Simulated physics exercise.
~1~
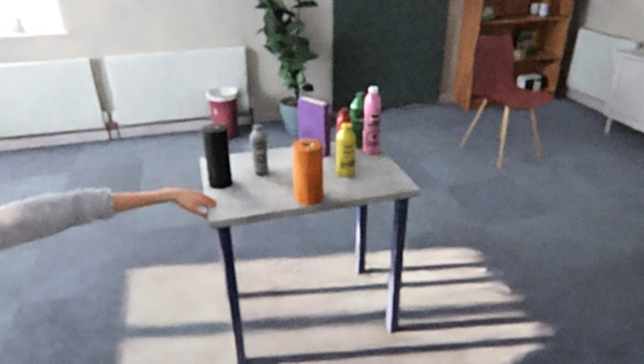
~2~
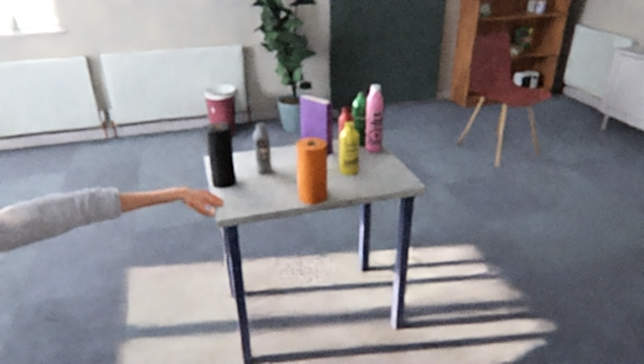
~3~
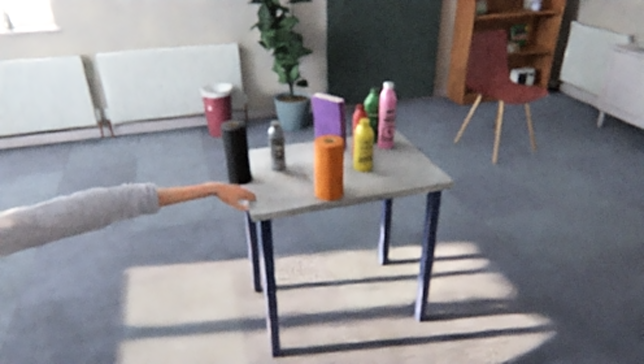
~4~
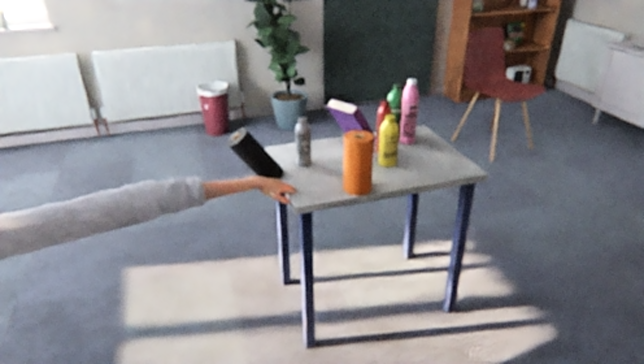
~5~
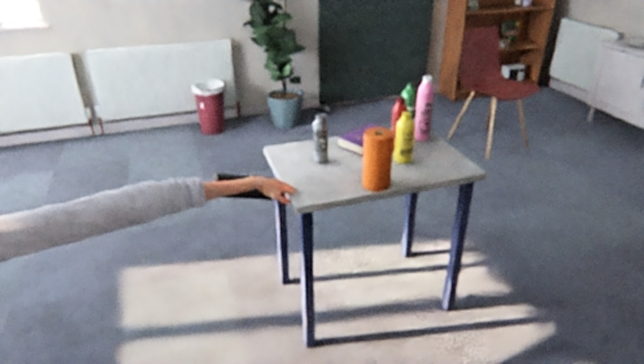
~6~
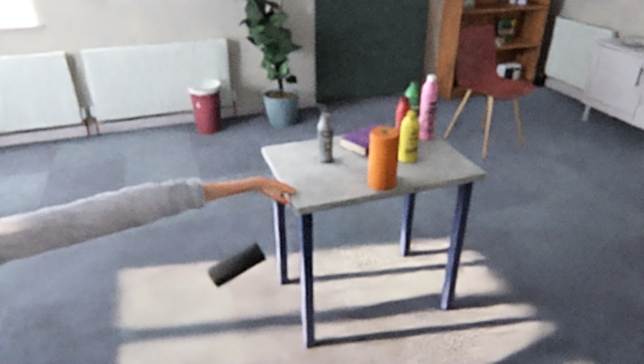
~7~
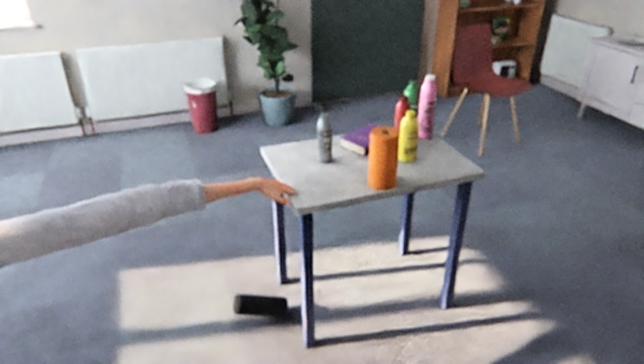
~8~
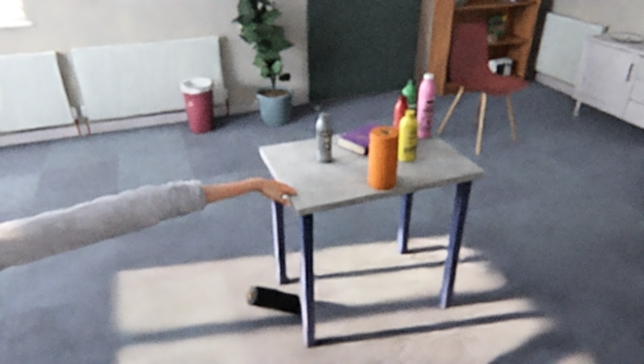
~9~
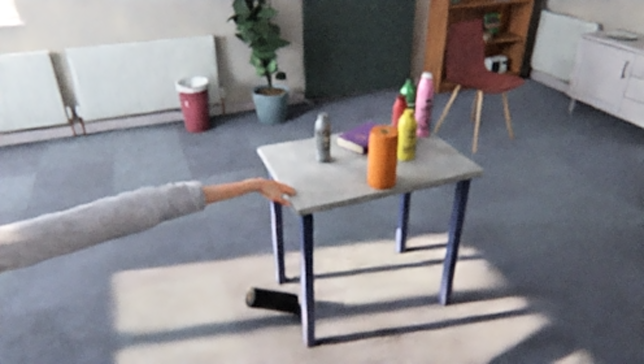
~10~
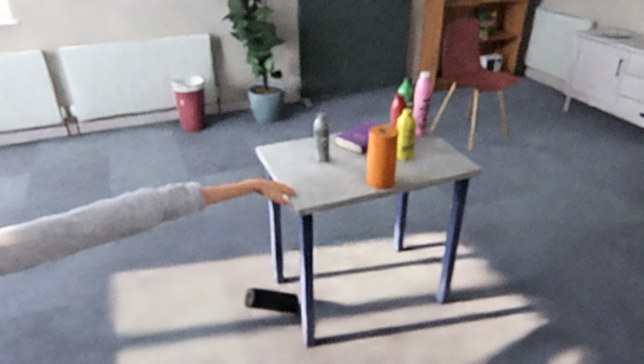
A small grey table with dark blue legs stands on a sunlit patch of blue carpet, seen from slightly above, with radiators, a plant and a red chair behind. On it are a black roll at the left, a grey bottle, an orange roll in front, a purple book, and yellow, red, green and pink bottles. A grey-sleeved arm pushes the table to the right. As it stops, the black roll and the book tip over. The roll drops off the left edge to the floor, ending beneath the table, while the book lies flat and the rest stay upright.
